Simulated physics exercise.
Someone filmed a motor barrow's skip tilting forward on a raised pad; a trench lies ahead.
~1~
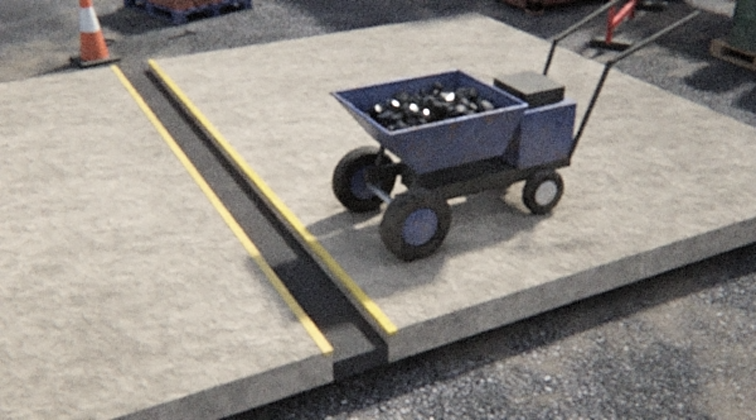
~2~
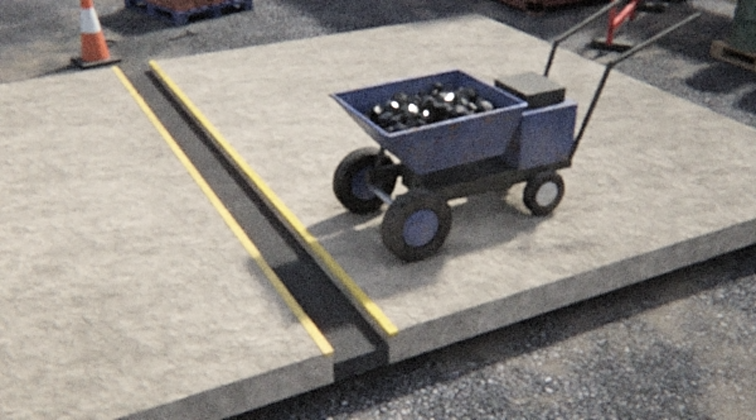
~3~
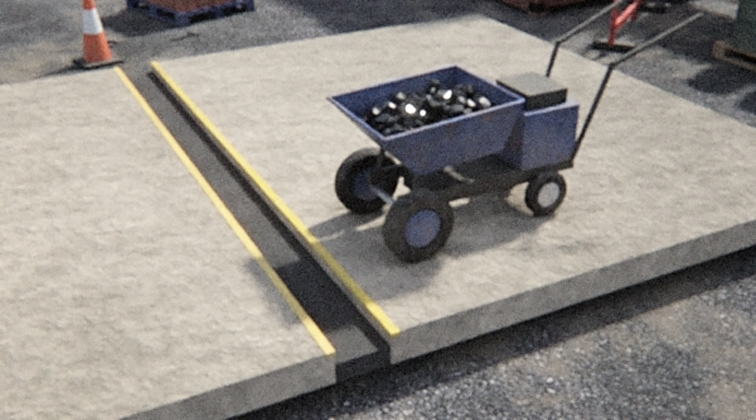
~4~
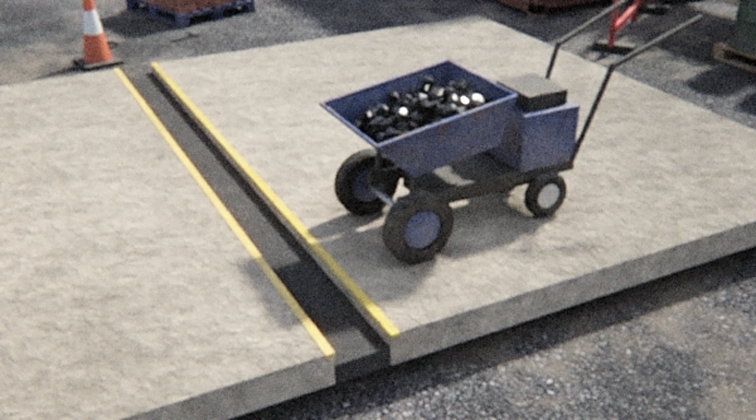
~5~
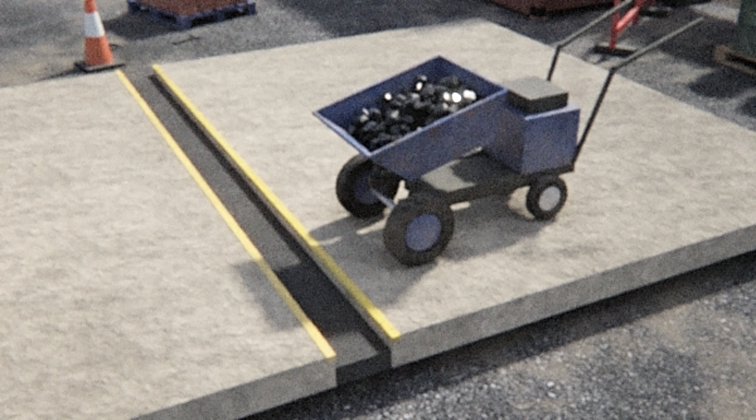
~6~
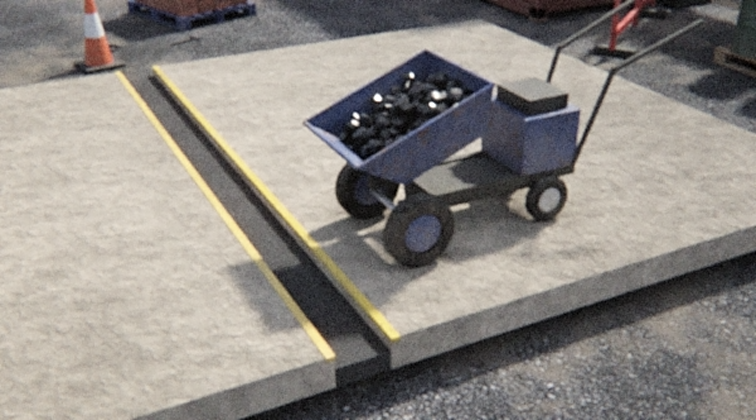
The blue skip of a motor barrow, heaped with shiny black lumps, sat level near a narrow trench edged in yellow, then tilted forward gradually to a clear slant while the wheels stayed put.
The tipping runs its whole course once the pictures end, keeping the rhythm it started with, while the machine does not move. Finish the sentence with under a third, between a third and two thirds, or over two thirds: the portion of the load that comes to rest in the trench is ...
It is between a third and two thirds.
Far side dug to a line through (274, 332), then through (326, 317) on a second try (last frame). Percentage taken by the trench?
In order: Near 70, then 10 percent.
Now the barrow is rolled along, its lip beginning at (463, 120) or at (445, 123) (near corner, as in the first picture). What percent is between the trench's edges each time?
Close to 40 in a hundred, and close to 50 in a hundred.
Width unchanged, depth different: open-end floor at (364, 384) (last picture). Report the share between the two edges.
About 60 %.
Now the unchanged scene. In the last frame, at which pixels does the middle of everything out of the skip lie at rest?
I'd place the middle at about (267, 266).
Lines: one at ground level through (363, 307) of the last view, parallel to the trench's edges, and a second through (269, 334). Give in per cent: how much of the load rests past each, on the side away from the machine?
About 90 % and 20 %.
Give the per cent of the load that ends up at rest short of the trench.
About 0 %.
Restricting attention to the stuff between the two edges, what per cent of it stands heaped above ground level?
40 %, roughly.
Shortly afterwards, skip tipped steeply; the whole lot in the skip.
Next, skip tipped right over; near two thirds in the skip; a little in or heaped over the trench; near a quarter beyond it; only a few falling.
Some moments later, skip tipped right over; a little in the skip; near a third in or heaped over the trench; near half beyond it.
In the end, skip tipped right over; a little in the skip; near half in or heaped over the trench; near half beyond it.
